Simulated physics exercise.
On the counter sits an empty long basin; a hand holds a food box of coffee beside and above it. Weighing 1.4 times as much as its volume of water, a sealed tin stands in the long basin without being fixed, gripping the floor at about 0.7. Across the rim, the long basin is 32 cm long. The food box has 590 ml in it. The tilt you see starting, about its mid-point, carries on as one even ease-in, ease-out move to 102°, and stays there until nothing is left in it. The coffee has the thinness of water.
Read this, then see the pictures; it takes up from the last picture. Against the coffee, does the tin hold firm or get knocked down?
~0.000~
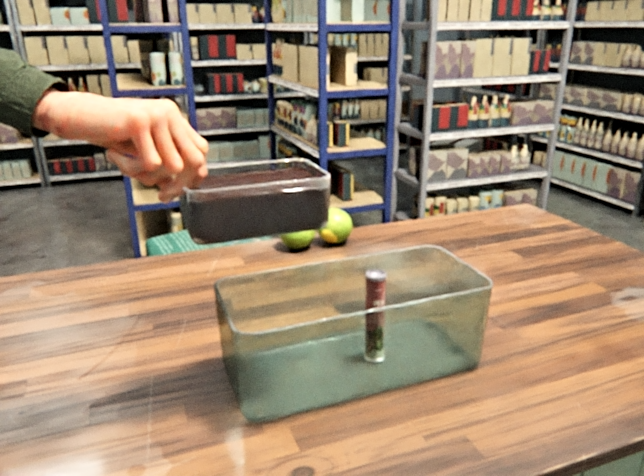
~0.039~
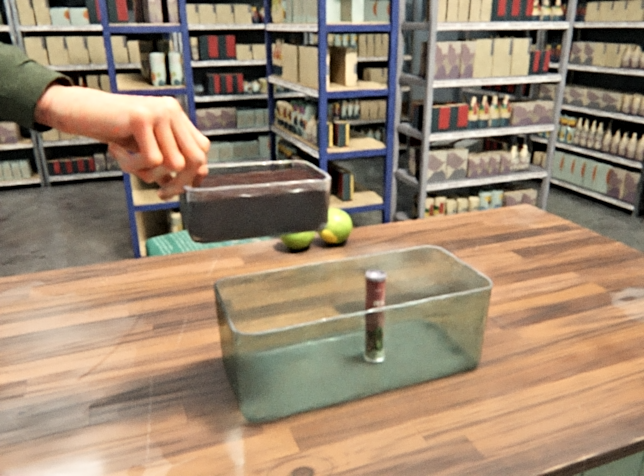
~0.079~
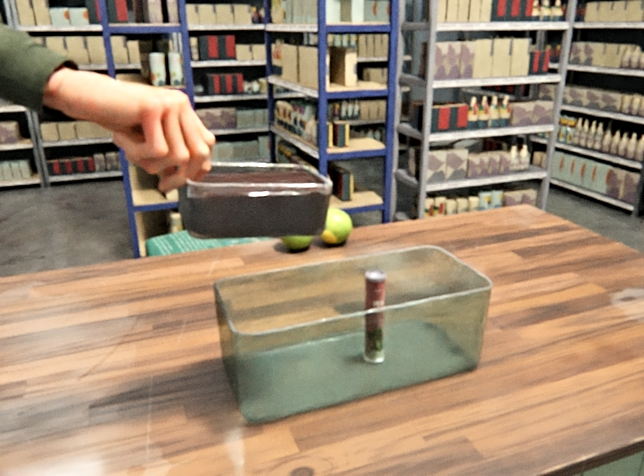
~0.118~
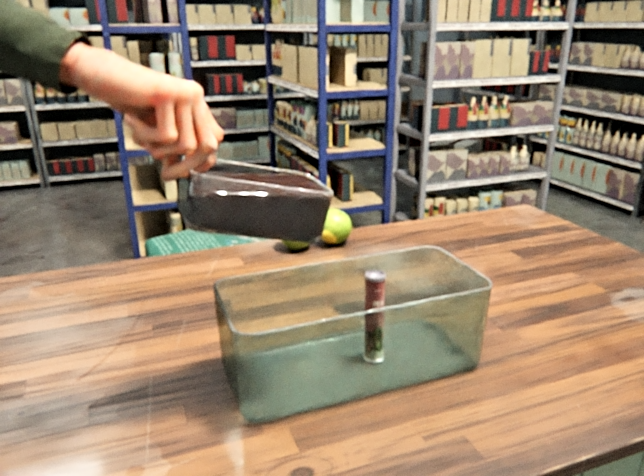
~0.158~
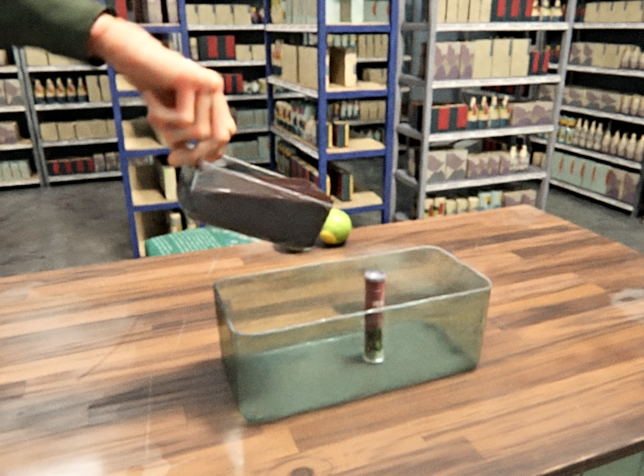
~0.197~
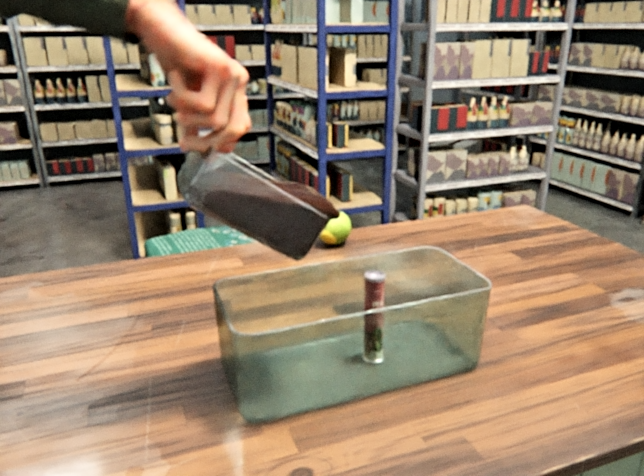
It won't make it through.
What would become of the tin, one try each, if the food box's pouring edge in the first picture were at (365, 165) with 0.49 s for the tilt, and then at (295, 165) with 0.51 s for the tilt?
Run one: It does not tip. Run two: It does not tip.
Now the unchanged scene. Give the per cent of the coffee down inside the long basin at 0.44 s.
Some 58 per cent.
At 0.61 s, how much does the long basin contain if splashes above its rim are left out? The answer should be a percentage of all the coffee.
About 94 per cent.
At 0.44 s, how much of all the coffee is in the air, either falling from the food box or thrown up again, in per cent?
32 per cent.
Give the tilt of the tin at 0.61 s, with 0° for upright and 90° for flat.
10°.
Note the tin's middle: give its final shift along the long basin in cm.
Roughly 7.0 cm.
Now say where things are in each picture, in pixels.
In the first picture, tilt 0°; pouring edge (318, 169); surface from (183, 187) to (315, 175); the long basin's rim runs from (223, 307) to (464, 264); the tin's top is at (376, 278).
In the second picture, tilt 2°; pouring edge (318, 171); surface from (183, 187) to (315, 176).
In the third picture, tilt 6°; pouring edge (319, 177); surface from (185, 185) to (316, 178).
In the fourth picture, tilt 14°; pouring edge (321, 186); surface from (185, 182) to (318, 181).
In the fifth picture, tilt 24°; pouring edge (320, 197); surface from (186, 182) to (314, 189); 3 per cent is over the edge.
In the sixth picture, tilt 36°; pouring edge (318, 211); surface from (185, 177) to (303, 193); 9 per cent is over the edge.
By 0.44 s the tilt is 99° and 10 per cent is still to pour; the tin stands where it began.
By 0.61 s the tilt is 102° and 2 per cent is still to pour; the tin leans 9°.
By 0.79 s the tilt is 102° and 0 per cent is still to pour; the tin stands 1 cm from where it began.
By 0.99 s the tilt is 102° and 0 per cent is still to pour; the tin leans 17°.
At rest the tin lies on its side.
